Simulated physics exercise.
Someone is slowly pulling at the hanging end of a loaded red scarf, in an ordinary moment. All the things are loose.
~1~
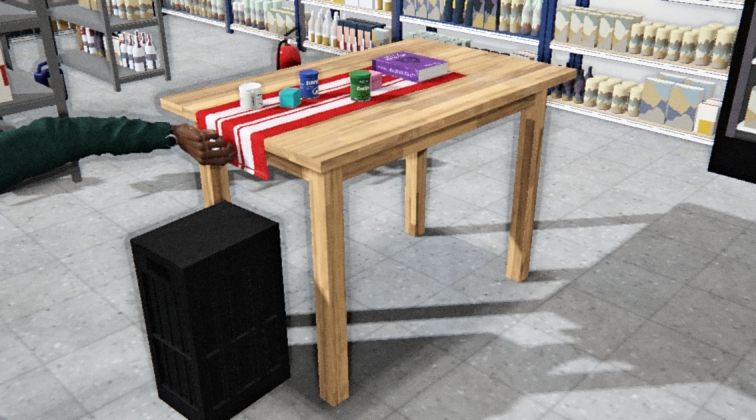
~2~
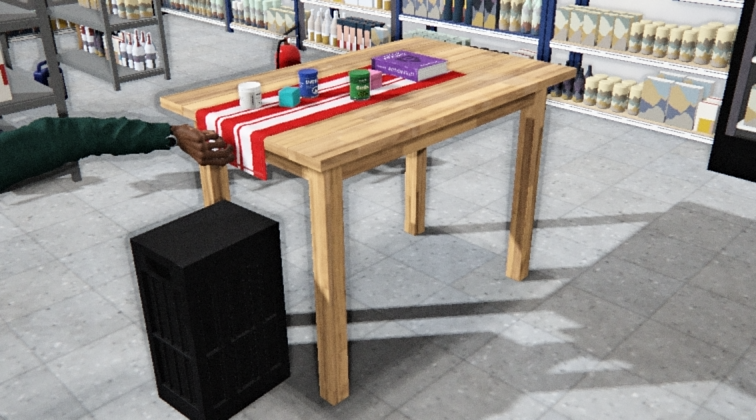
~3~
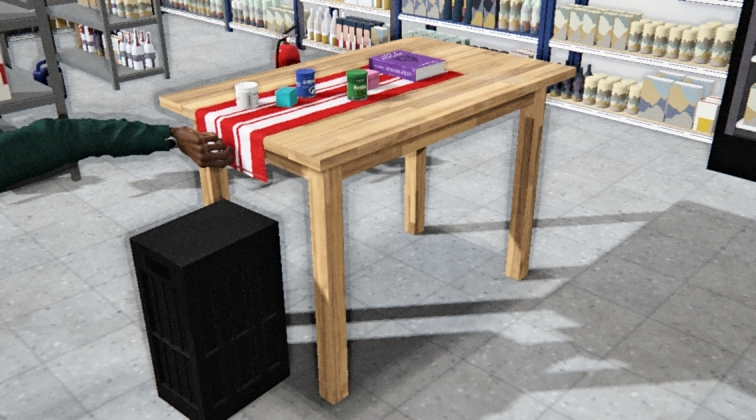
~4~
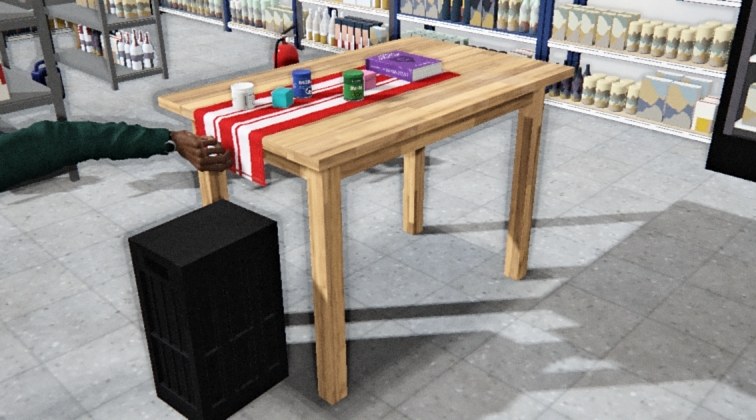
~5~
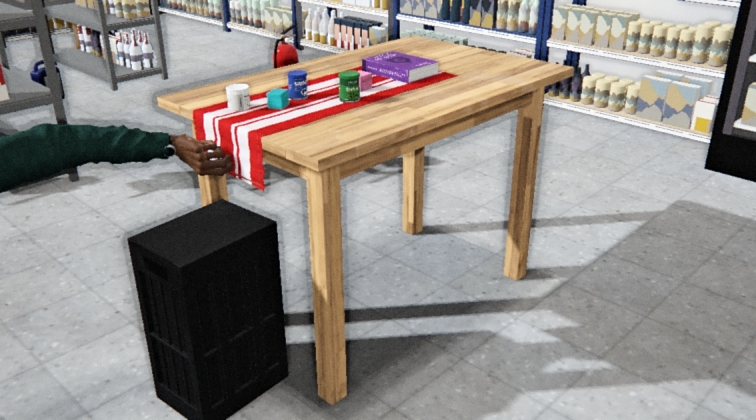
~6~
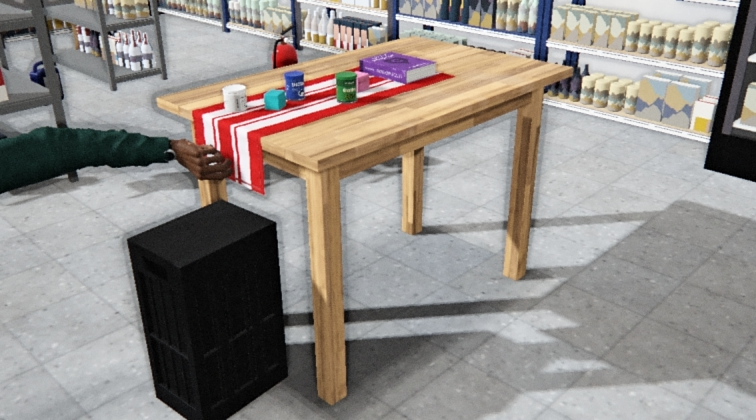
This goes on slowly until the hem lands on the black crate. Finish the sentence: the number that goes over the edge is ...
The number that goes over the edge is one.
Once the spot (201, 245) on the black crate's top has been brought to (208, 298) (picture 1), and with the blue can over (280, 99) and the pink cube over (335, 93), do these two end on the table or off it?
Looks like the blue can ends up down, and the pink cube hangs in there.
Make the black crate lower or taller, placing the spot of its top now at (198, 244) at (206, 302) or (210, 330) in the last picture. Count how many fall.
Over the edge: 3, then 4.
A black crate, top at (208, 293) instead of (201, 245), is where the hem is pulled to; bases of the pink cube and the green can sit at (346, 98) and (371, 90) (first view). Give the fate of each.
In the end the pink cube is still on top and the green can is still on top.
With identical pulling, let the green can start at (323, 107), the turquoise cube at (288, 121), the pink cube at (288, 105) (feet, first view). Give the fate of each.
Outcome: Green can stays, turquoise cube falls away, pink cube stays.
Soon after, hem on the crate; white pot gone.
At rest, hem on the crate; white pot gone. Over the edge go one.
